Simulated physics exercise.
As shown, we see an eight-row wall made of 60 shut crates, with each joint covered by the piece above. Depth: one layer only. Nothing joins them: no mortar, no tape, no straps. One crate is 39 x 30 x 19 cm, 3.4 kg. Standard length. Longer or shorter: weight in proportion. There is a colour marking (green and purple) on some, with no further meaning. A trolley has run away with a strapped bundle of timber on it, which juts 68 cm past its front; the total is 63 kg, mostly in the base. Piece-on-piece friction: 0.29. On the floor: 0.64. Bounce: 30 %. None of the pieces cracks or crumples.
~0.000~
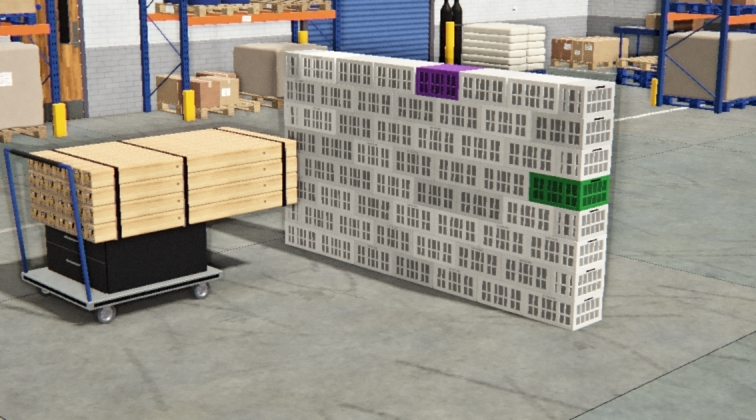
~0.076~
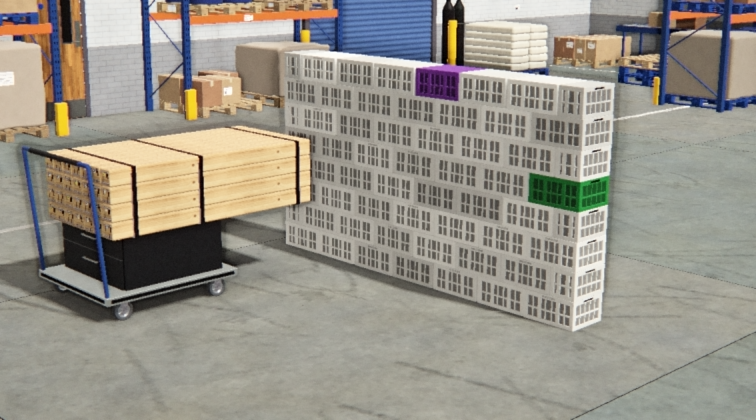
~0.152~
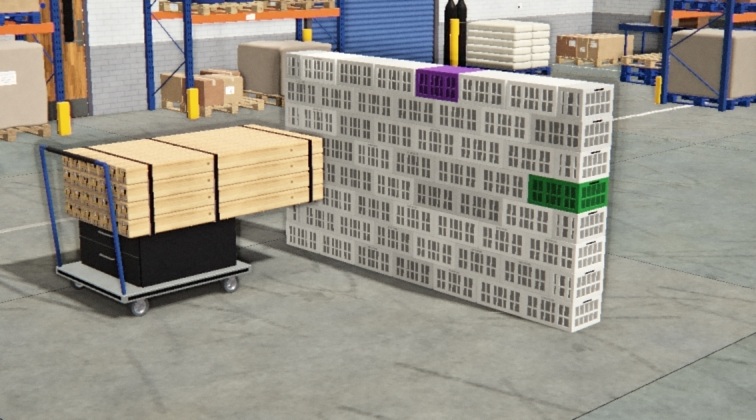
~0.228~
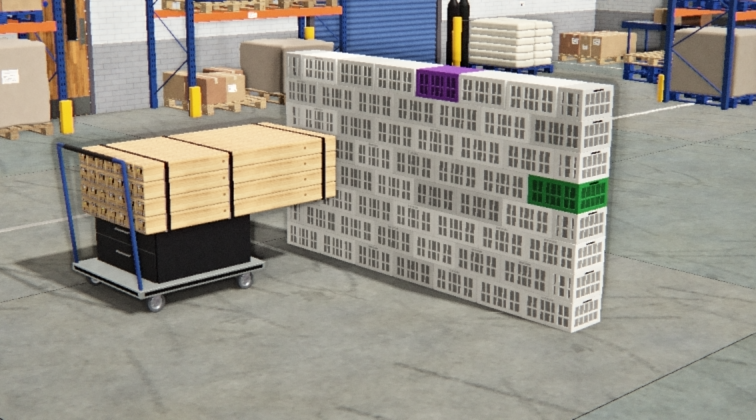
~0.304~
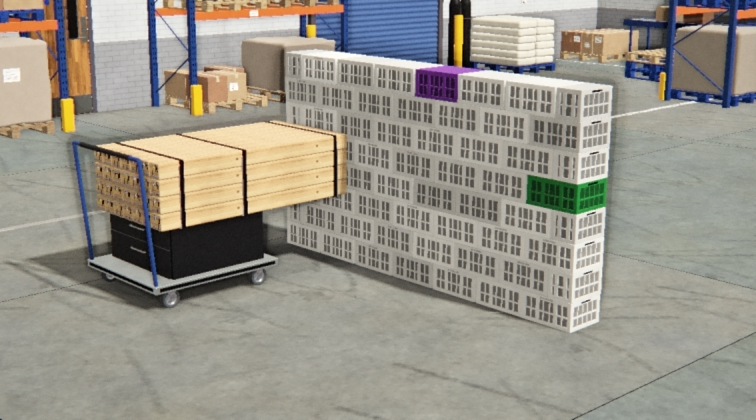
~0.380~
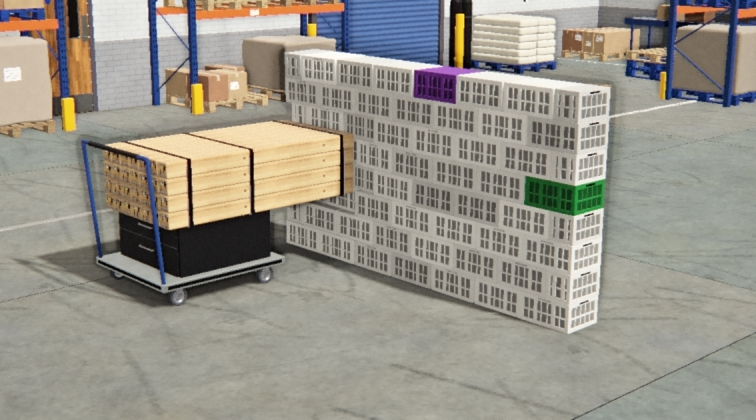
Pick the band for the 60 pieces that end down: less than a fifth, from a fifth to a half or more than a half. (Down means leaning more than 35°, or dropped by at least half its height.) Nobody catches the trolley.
All told, it comes to one fifth to one half.
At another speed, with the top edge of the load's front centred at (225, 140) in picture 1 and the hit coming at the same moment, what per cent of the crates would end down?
Then around 40 percent of them.
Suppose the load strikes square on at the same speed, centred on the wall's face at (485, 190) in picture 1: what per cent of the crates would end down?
Roughly 50 per cent would be down.
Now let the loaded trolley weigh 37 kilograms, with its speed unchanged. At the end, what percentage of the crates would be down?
About 0 %.
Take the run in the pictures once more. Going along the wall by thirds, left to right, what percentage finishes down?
In per cent: Left 90, middle 30, right 0.
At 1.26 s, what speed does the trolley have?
Speed: Near 0.1 m/s.
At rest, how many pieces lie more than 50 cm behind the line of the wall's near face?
About 24 of them.
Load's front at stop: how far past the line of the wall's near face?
30 cm.
By 1.26 s, load 28 cm past the wall's line, still rolling; 1 of the 60 crates down; purple crate tilted 20°.
By 1.84 s, load 30 cm past the wall's line, stopped; 24 of the 60 crates down; purple crate tilted 49°, 62 cm lower.
When it is over (3.8 s), load 31 cm past the wall's line, stopped; 24 of the 60 crates down; purple crate 1.32 m lower; green crate unmoved. That is 40 per cent. In pixels of the last frame, middles, purple crate near (683, 244), green crate near (564, 192).
